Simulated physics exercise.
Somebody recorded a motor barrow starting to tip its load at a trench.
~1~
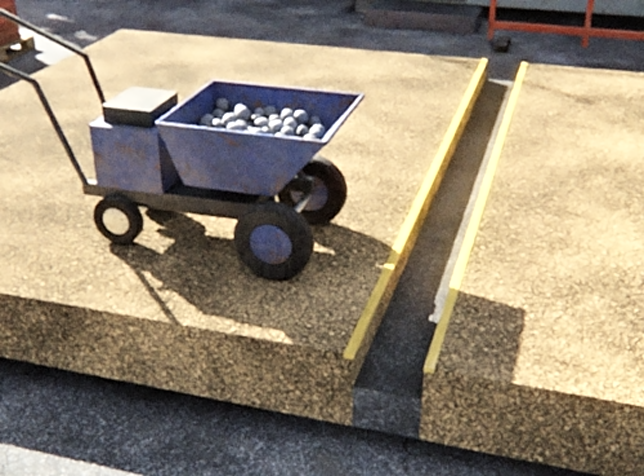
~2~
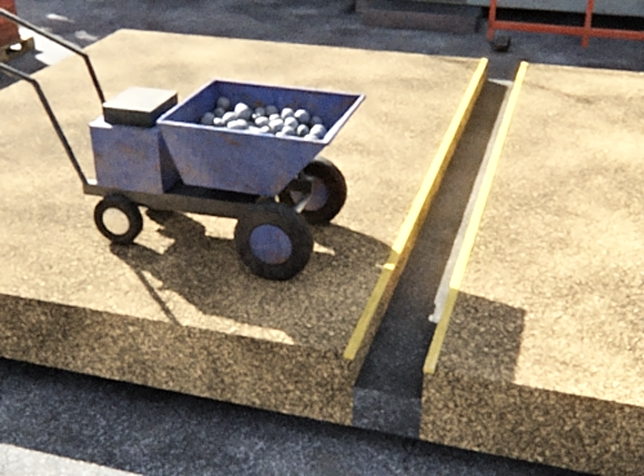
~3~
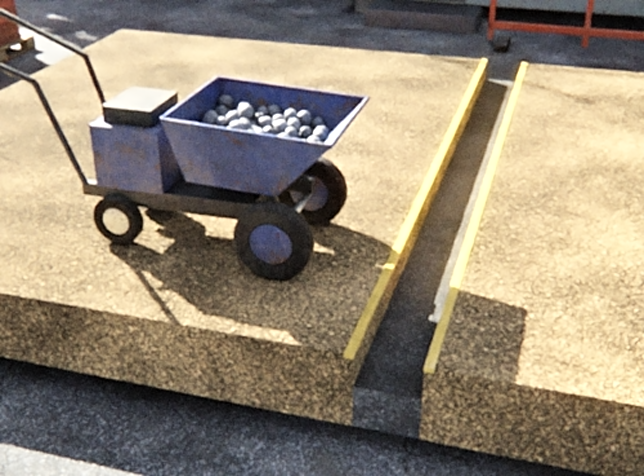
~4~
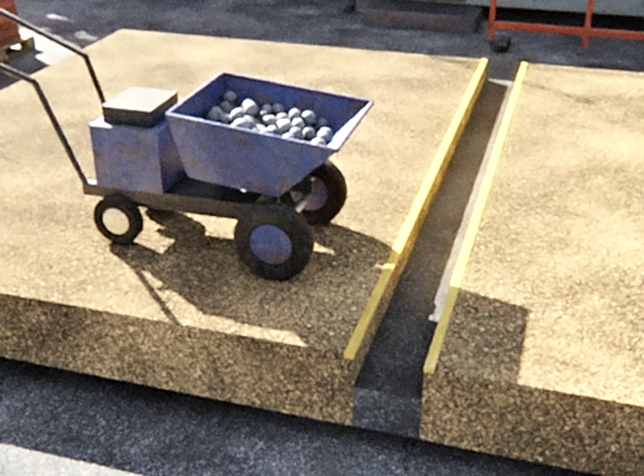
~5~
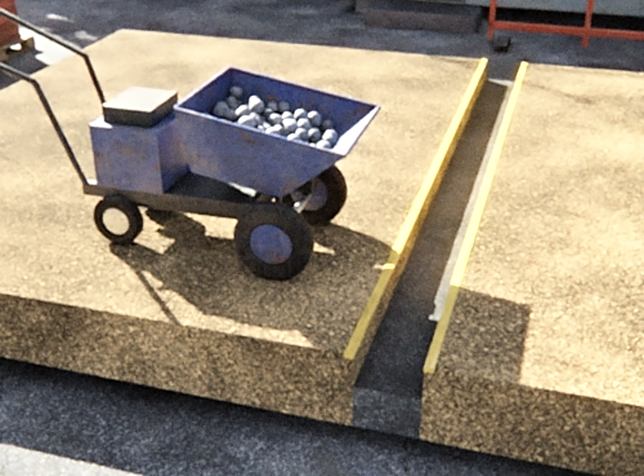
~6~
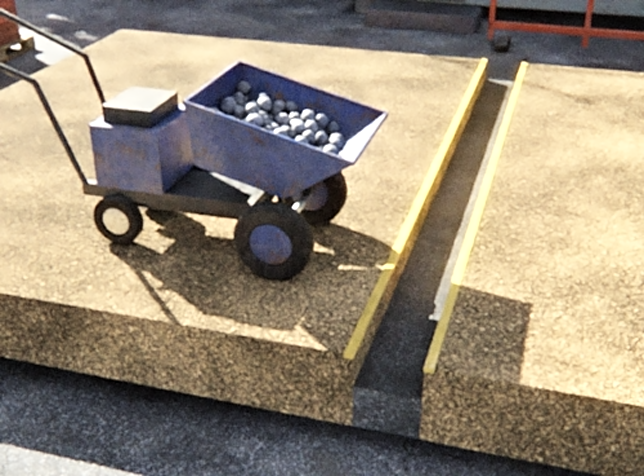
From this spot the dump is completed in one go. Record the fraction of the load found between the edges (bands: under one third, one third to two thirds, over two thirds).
Recorded: Over two thirds.
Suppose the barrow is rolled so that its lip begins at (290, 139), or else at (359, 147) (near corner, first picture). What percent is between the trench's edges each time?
Result: Try 1 = 90 %, try 2 = 40 %.
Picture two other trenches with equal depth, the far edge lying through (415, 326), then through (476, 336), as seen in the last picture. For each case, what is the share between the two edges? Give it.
The first gives 50 %, the second 100 %.
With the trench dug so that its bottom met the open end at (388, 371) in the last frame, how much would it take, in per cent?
I'd put it at about 50 in a hundred.
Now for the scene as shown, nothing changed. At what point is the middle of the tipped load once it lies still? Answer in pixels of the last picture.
At about (430, 282).
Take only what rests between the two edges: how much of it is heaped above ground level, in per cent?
Estimate: Around 10 %.
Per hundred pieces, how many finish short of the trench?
It works out to roughly 0 percent.
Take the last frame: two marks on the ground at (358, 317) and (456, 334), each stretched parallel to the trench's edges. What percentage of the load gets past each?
In order: 100 per cent, then 10 per cent.
Just after the last frame, skip tipped steeply; every one in the skip.
A moment on, skip tipped right over; the larger part in the skip; about a tenth in or heaped over the trench; just a few falling.
Further on, skip tipped right over; about a tenth in the skip; roughly two thirds in or heaped over the trench; about a tenth beyond it.
When it is over, skip tipped right over; just a few in the skip; the larger part in or heaped over the trench; roughly a quarter beyond it.
